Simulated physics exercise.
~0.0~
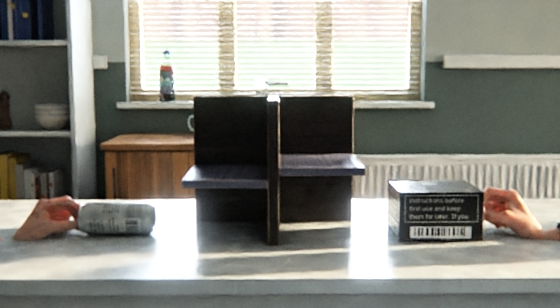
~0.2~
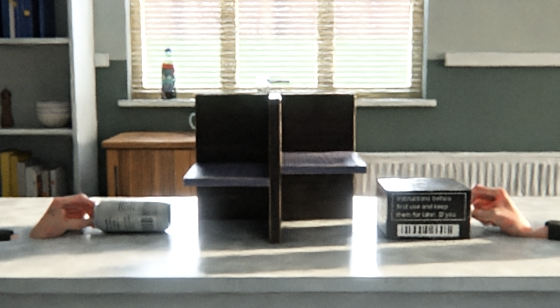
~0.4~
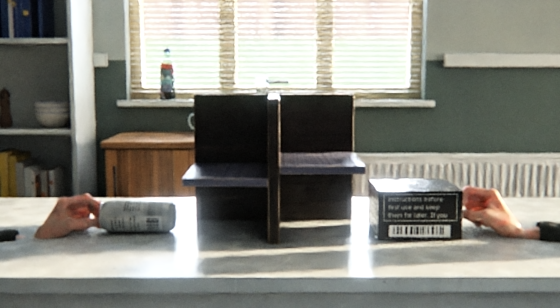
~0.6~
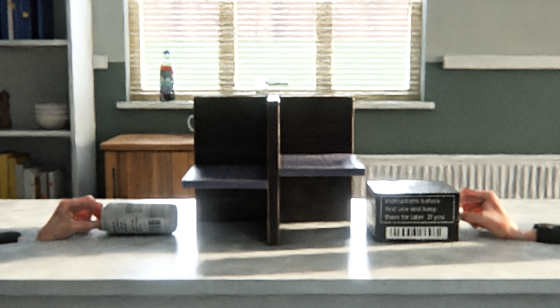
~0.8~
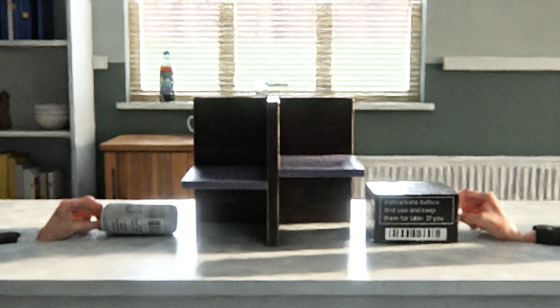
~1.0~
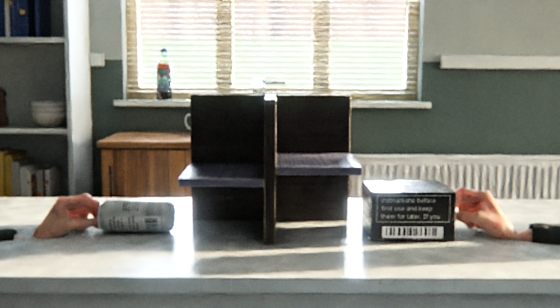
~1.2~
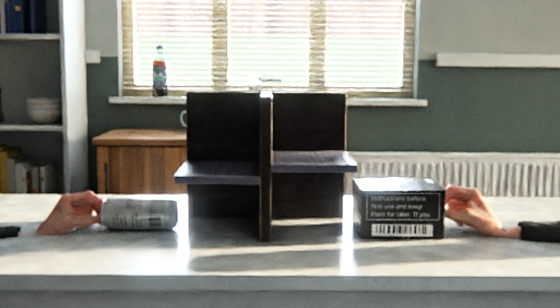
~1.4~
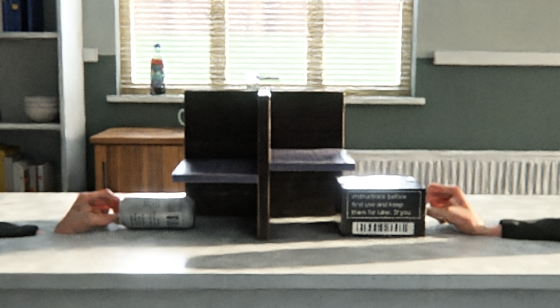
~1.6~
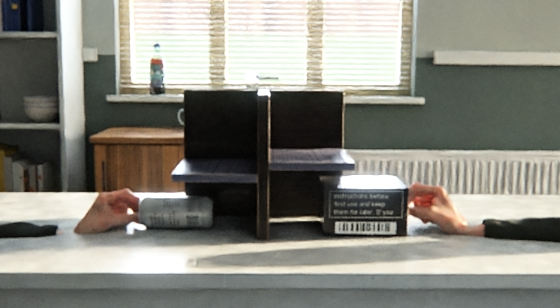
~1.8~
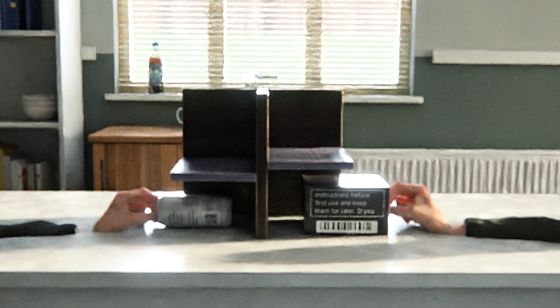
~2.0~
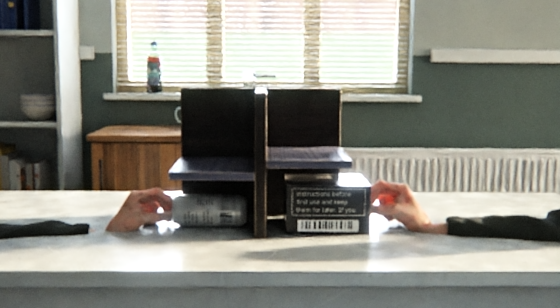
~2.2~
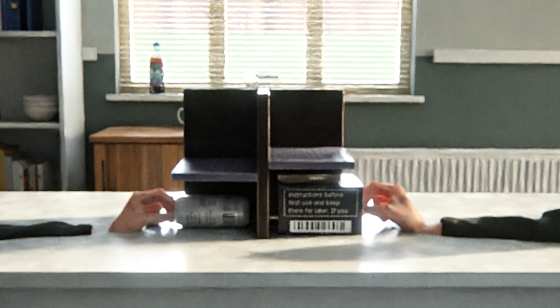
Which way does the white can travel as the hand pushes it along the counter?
The white can travels to the right, towards the rack and in under the shelf on its left side.
